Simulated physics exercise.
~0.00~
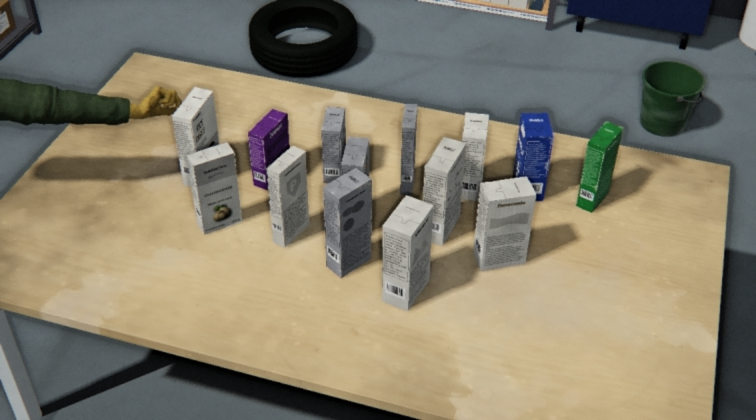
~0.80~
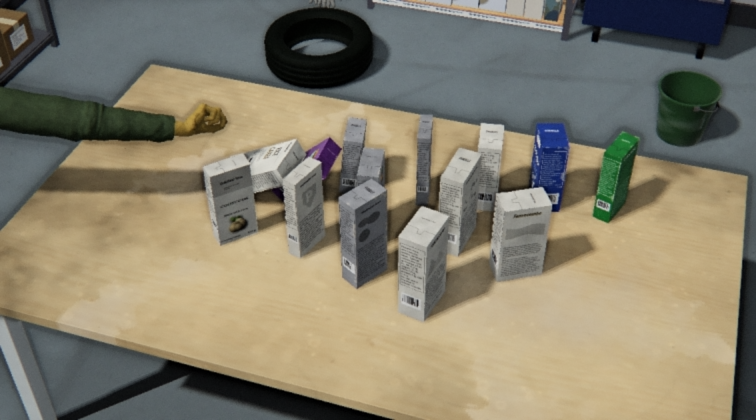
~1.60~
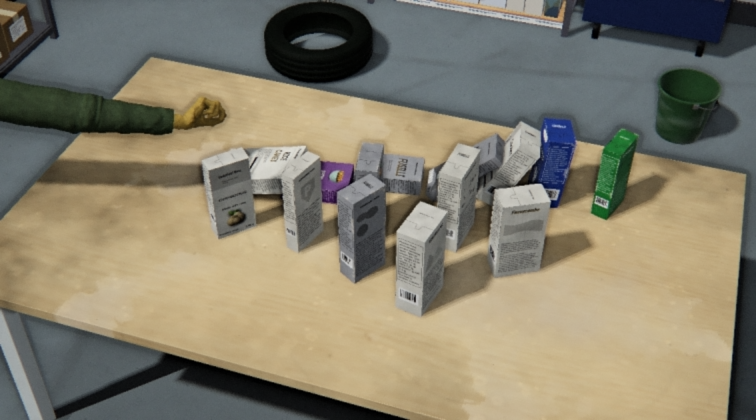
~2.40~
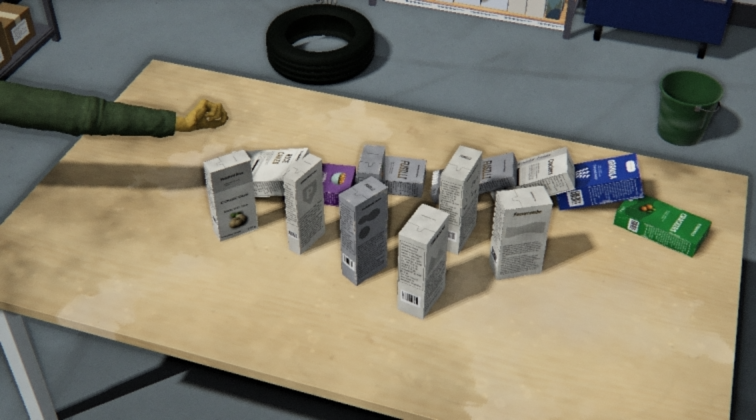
A gloved hand topples a white box, and purple, blue and green boxes fall rightward.
